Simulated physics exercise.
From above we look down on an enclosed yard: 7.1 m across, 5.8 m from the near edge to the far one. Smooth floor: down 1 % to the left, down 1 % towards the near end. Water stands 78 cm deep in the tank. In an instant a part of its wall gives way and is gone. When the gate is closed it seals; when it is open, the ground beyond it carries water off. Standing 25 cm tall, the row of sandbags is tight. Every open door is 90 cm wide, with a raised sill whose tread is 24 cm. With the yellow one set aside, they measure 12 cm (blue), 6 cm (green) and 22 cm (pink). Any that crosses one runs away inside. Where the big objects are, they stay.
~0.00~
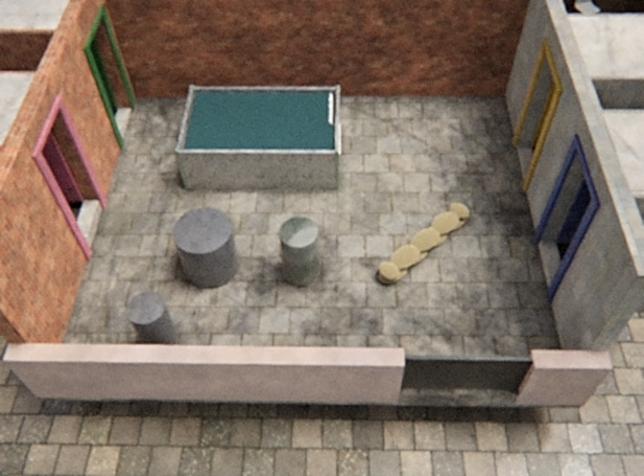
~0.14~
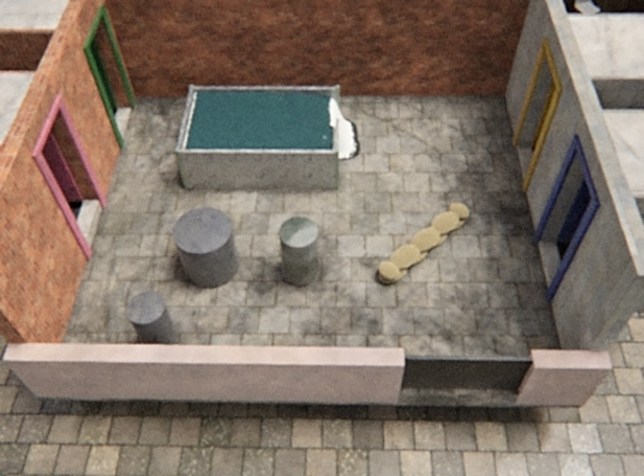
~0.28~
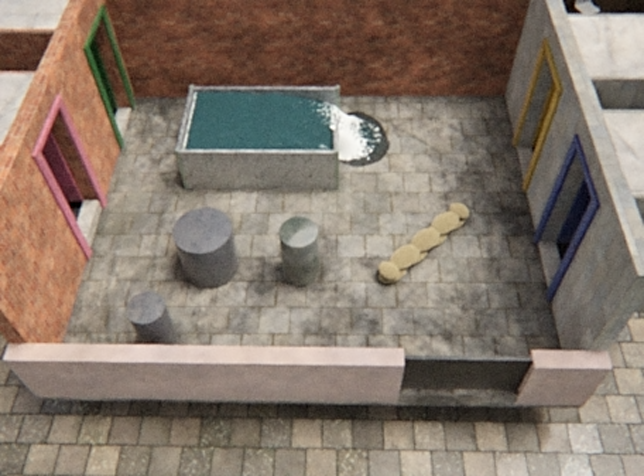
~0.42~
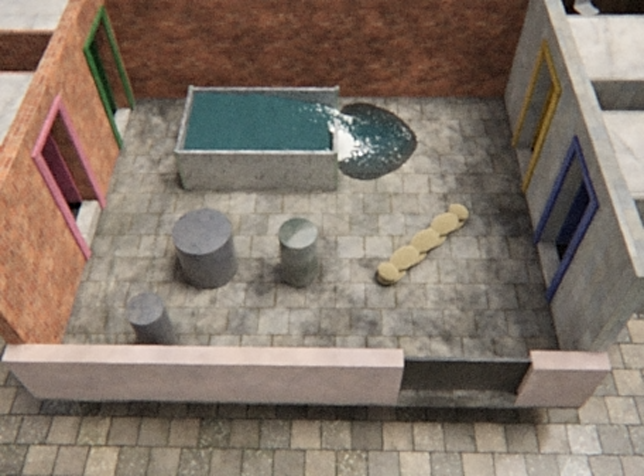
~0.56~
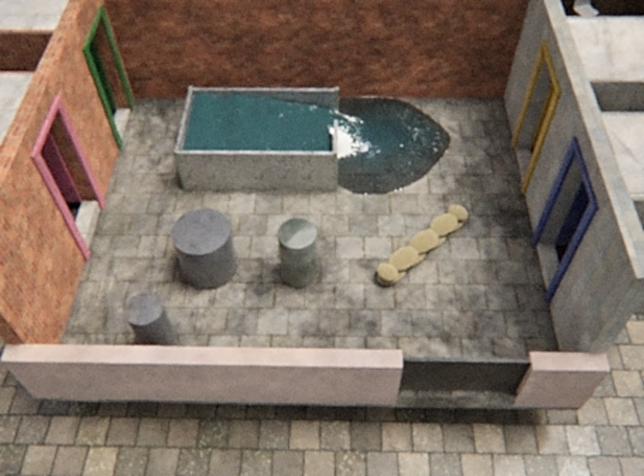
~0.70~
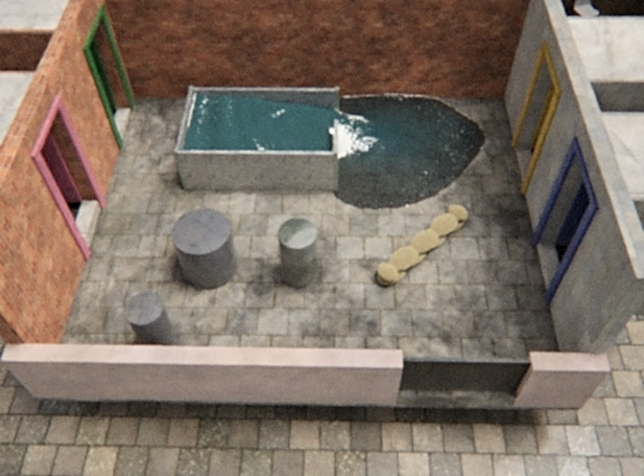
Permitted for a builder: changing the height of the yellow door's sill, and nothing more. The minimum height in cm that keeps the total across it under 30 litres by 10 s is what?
It is close to 19 cm.
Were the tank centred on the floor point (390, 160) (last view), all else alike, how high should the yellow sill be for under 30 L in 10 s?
In this case, 38 cm or so.
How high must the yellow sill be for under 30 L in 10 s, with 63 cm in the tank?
Something near 14.5 cm should do.
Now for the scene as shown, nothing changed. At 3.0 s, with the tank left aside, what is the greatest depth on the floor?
About 34 cm.
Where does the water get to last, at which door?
I'd say the pink door.
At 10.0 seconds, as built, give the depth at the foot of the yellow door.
It works out to about 7.5 centimetres deep.
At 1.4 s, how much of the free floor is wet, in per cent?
Roughly 25 percent of the floor.
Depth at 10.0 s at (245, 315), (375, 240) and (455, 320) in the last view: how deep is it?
The depths come to about 6, 3 and 9 cm.
After 1.4 s water covers 25 % of the floor, deepest (45 cm) near (501, 98); 5 cm at the yellow door, 13 litres in over its 8 cm sill.
After 3.0 s water covers 35 % of the floor, deepest (34 cm) near (505, 118); 17 cm at the yellow door, 134 litres in over its 8 cm sill.
After 10.0 s water covers 90 % of the floor, deepest (17 cm) near (184, 352); 8 cm at the yellow door, 255 litres in over its 8 cm sill.
At the yellow door as built, the water arrived by 1.0 s and peaked near 23 cm at 2.2 s.
Run again over the same 10 s with other heights there, 57 litres in over 16.5 cm, 15 litres over 22 cm. The limit of 30 litres is kept from about 19 cm up.
